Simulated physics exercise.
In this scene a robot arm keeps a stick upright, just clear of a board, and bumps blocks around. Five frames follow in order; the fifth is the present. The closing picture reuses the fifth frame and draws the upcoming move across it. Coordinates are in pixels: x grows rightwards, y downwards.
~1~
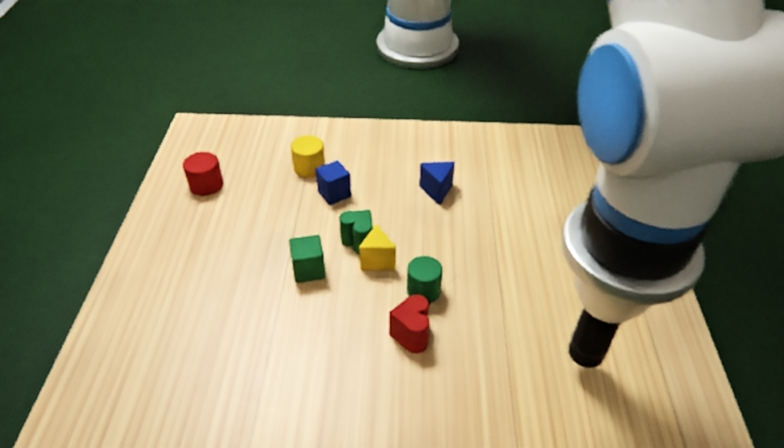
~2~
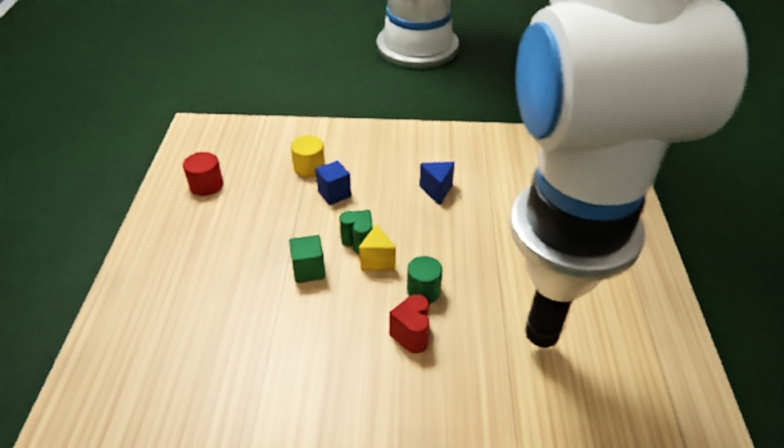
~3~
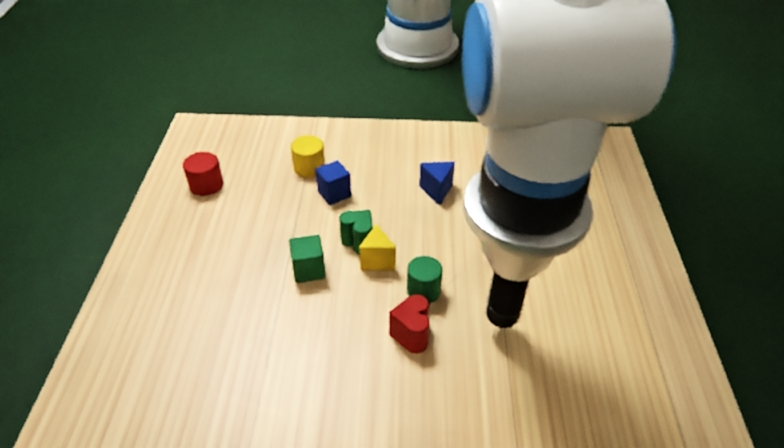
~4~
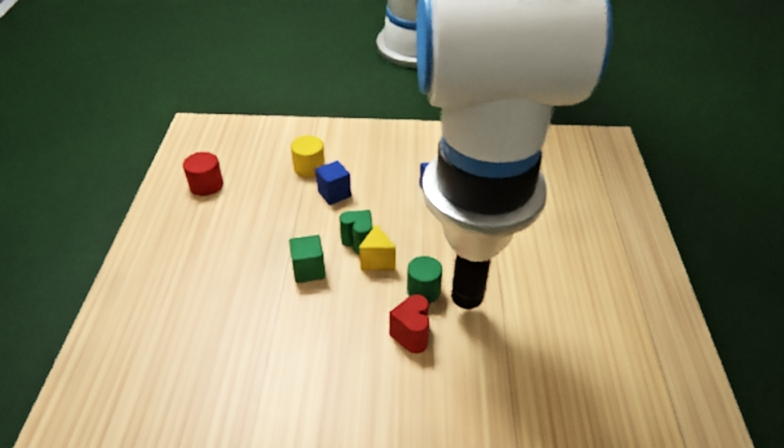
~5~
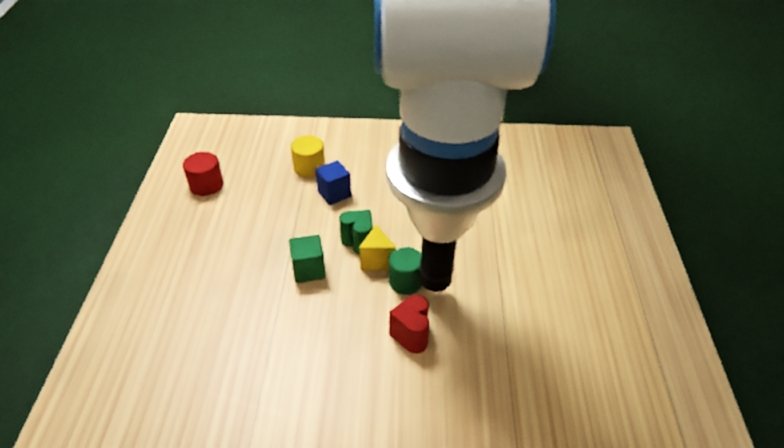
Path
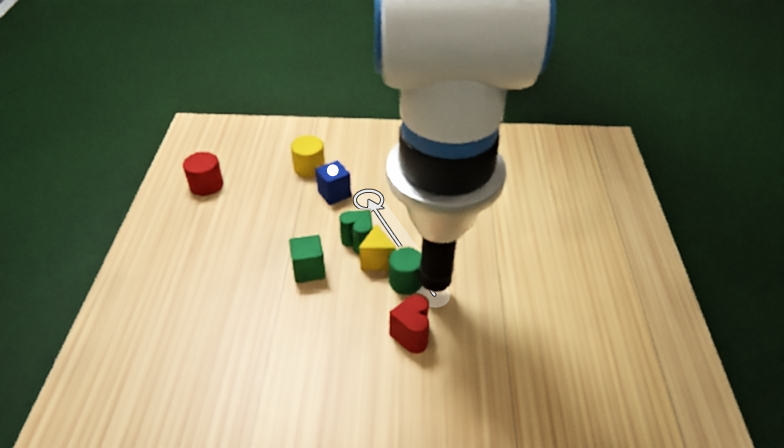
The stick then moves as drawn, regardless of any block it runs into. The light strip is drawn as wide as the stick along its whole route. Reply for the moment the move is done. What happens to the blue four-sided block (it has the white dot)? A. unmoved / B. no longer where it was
My answer is option A.
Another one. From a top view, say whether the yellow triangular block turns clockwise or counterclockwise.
I'd predict that, seen from above, the yellow triangular block rotates clockwise.
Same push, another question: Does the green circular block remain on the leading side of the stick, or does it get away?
Beside or behind it.
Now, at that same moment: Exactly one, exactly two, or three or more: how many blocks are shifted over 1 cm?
Total: Three-plus.
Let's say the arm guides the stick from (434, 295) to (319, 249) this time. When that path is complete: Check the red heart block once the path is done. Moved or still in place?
It's unmoved.
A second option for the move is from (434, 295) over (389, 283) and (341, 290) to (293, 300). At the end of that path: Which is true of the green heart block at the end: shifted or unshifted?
In the end it has been moved.
Drawn move, straight from (434, 295) to (369, 200); the dot is on the blue four-sided block.
The first path, step by step. One third of the way, stick (410, 245); green heart block (347, 211); yellow triangular block (355, 233), turned 55° clockwise; green circular block (379, 244).
Two thirds of the way, stick (388, 214); green heart block (347, 211); yellow triangular block (353, 233), turned 60° clockwise; green circular block (378, 242).
At the end, stick (368, 186); blue four-sided block still; green heart block (347, 211); yellow triangular block (353, 233), turned 60° clockwise; green circular block (378, 242).
